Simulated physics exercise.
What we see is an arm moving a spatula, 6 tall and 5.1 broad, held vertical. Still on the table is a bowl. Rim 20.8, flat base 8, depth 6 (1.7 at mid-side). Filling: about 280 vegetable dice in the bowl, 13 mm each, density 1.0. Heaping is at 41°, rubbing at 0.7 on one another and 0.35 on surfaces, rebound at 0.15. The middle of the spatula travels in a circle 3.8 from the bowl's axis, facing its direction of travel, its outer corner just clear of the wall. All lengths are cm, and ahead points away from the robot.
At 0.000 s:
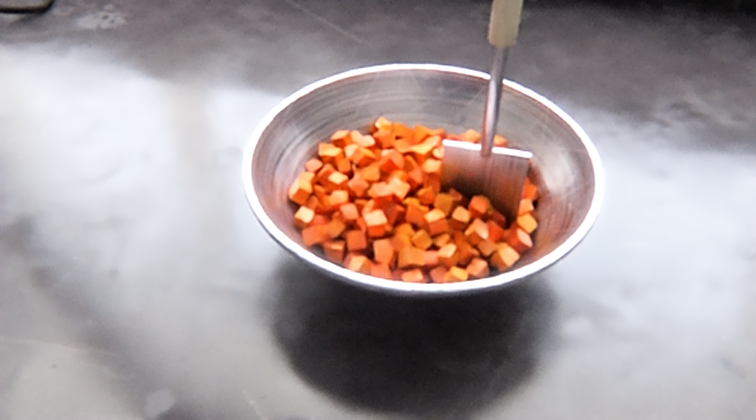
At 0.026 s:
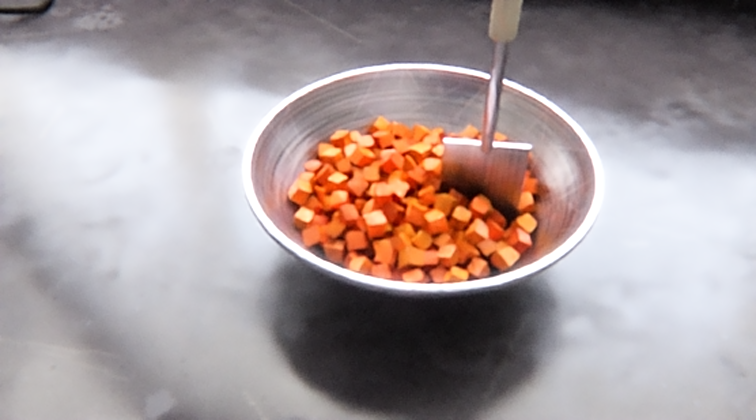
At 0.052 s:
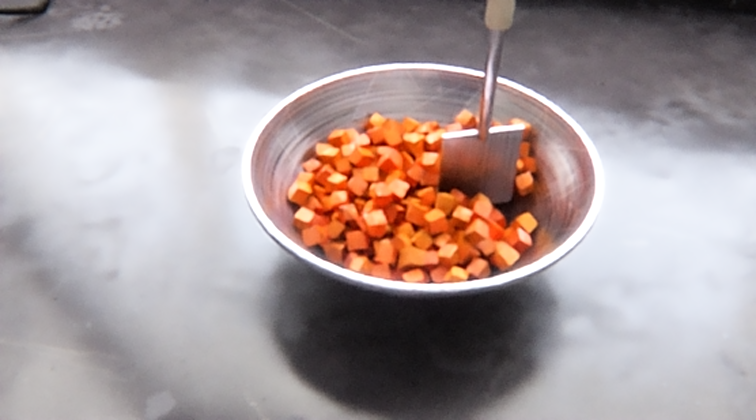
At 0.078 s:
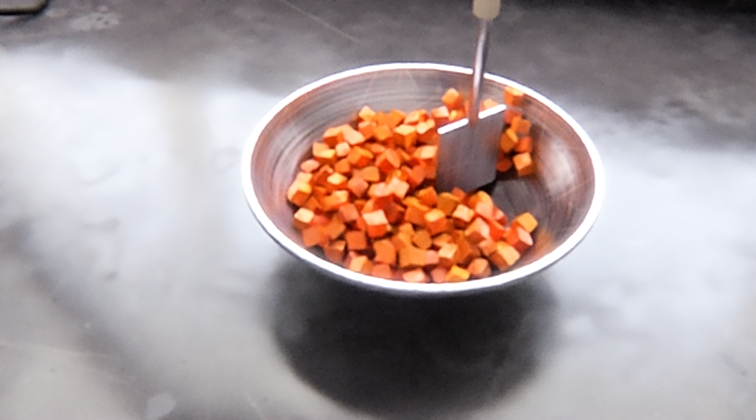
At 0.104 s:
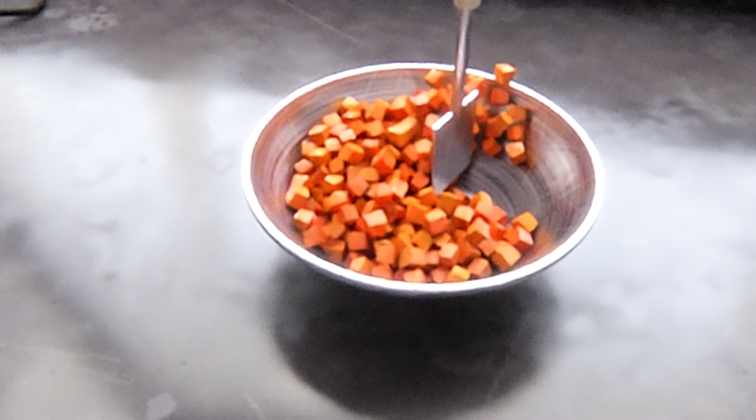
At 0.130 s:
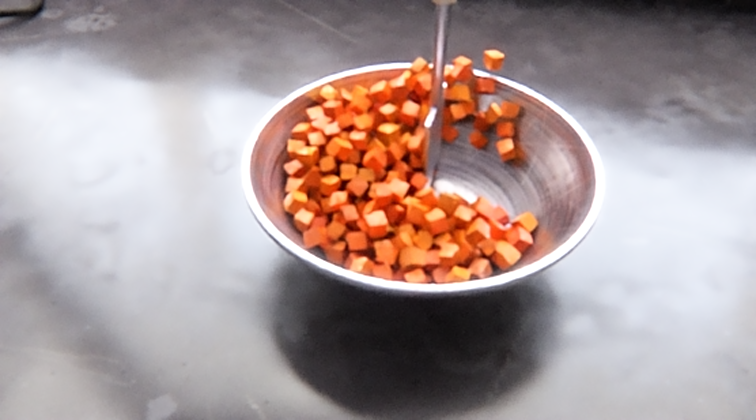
A spatula held upright sweeps along the inside of a metal bowl of orange vegetable cubes, moving from the right toward the back and turning edge-on, pushing cubes up around the far rim and baring the bowl's right side.
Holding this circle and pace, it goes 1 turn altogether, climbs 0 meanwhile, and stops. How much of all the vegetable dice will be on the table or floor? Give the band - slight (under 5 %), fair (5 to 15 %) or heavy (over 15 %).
Band: Heavy.
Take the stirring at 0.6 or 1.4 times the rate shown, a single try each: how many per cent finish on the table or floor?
I'd expect near 10 per cent, then near 50 per cent.
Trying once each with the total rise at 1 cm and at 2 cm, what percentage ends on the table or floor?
Close to 25 percent and close to 25 percent.
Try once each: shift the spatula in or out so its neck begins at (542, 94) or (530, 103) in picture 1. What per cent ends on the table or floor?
Roughly 25 % and 35 %.
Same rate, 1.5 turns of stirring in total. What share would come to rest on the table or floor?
35 %.
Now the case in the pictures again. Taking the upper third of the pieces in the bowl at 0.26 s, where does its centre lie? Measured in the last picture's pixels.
Roughly pixel (304, 178).
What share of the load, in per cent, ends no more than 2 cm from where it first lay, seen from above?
That comes to some 5 per cent.
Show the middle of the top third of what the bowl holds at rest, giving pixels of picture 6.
Estimated centre: (508, 161).
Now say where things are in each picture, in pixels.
In the first frame, spatula neck at (490, 127), 0° round; upper third of the load around (409, 183), from x 300 to 530, top at y 130; 282 in the bowl.
In the second frame, spatula neck at (490, 123), 7° round; upper third of the load around (409, 180), from x 300 to 530, top at y 125.
In the third frame, spatula neck at (486, 110), 25° round; upper third of the load around (415, 165), from x 300 to 530, top at y 120.
In the fourth frame, spatula neck at (475, 98), 46° round; upper third of the load around (417, 153), from x 300 to 525, top at y 100.
In the fifth frame, spatula neck at (458, 89), 66° round; upper third of the load around (406, 135), from x 295 to 525, top at y 75.
In the sixth frame, spatula neck at (437, 83), 87° round; upper third of the load around (384, 123), from x 295 to 525, top at y 60; 281 in the bowl, 1 in flight or on the tool.
By 0.26 s, 190° round, highest piece 9 above the table; 261 in the bowl, 2 on the table or floor, 19 in flight or on the tool.
By 0.39 s, 293° round, highest piece 9 above the table; 225 in the bowl, 29 on the table or floor, 28 in flight or on the tool.
By 0.65 s, 0° round, highest piece 6 above the table; 207 in the bowl, 75 on the table or floor.
By 1.35 s, 0° round, highest piece 6 above the table; 207 in the bowl, 75 on the table or floor.
Final count, 207 in the bowl, 75 on the table or floor. That is 27 % on the table or floor.
